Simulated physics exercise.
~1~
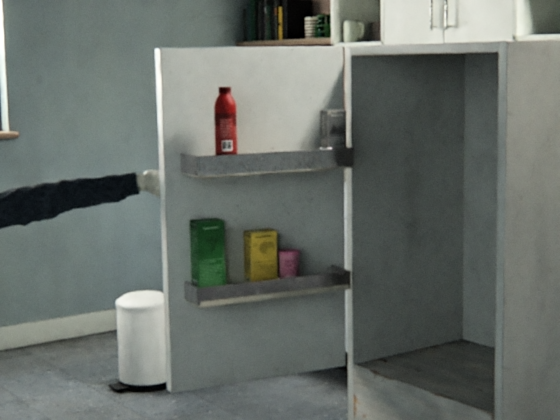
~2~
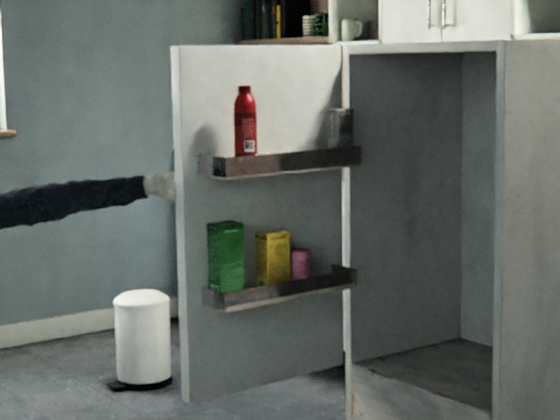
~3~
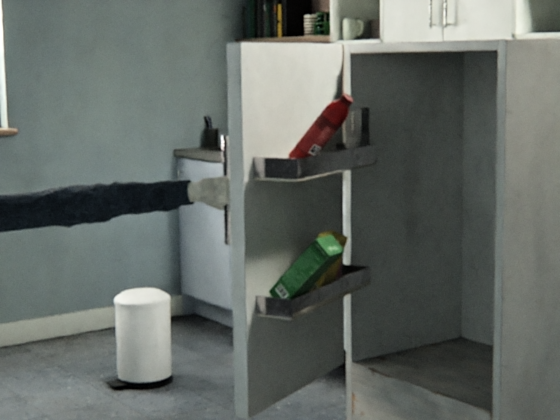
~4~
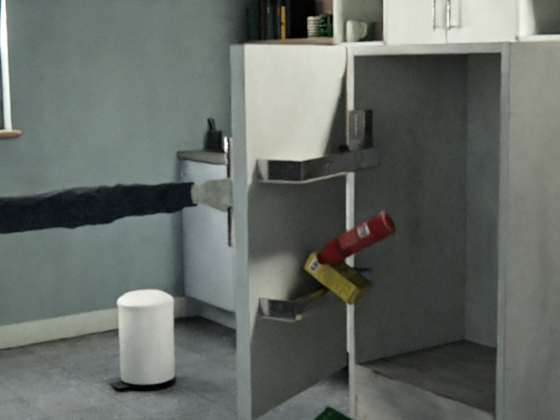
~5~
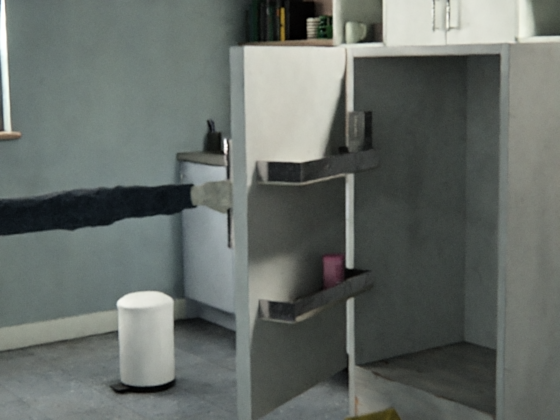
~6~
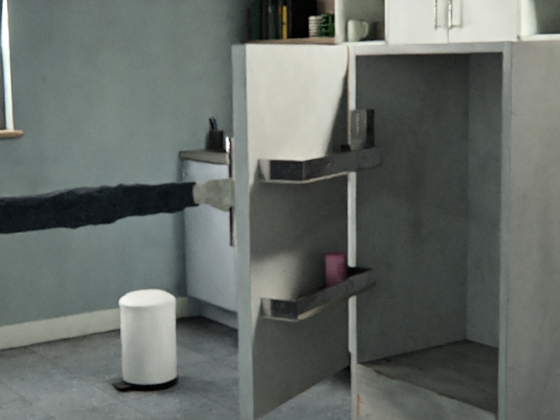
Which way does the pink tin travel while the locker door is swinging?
The pink tin moves to the right, carried along in the lower rack of the swinging door.
